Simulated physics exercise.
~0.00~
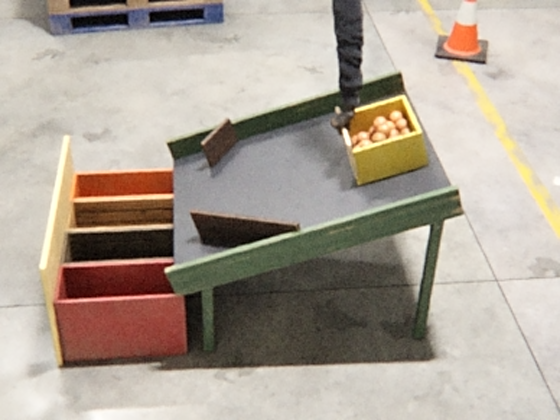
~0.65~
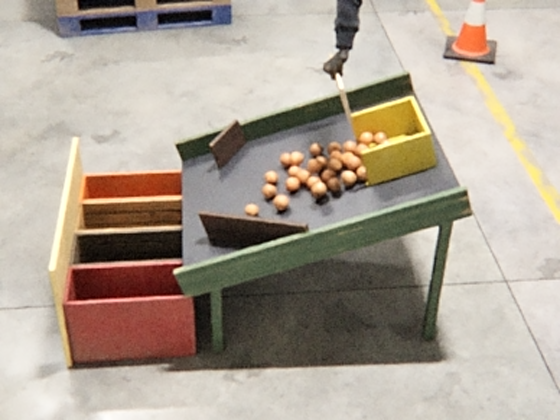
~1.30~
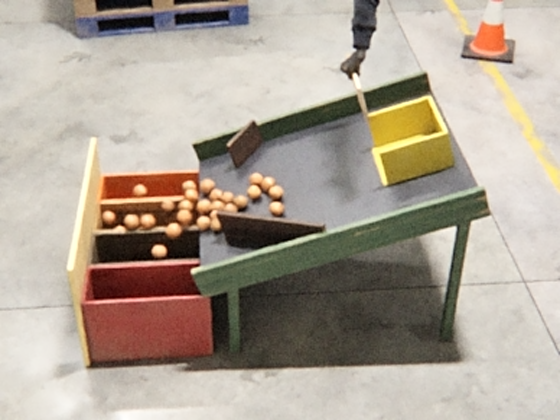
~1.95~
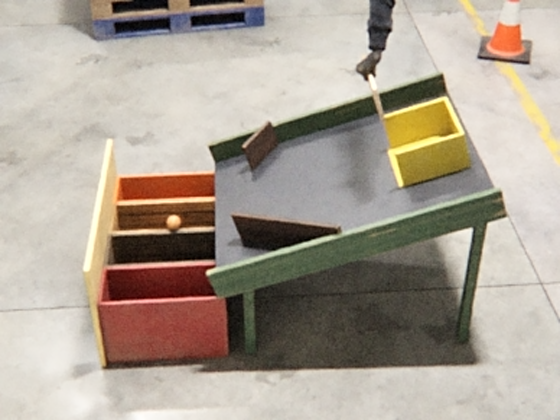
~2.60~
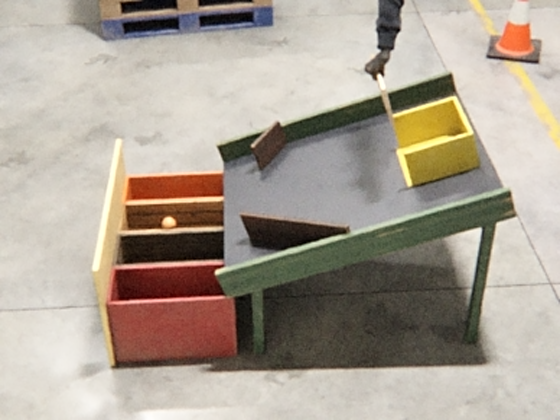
Brown balls rolling from a yellow pen down a sloped table as a gloved hand lifts the gate, dropping into bins below.
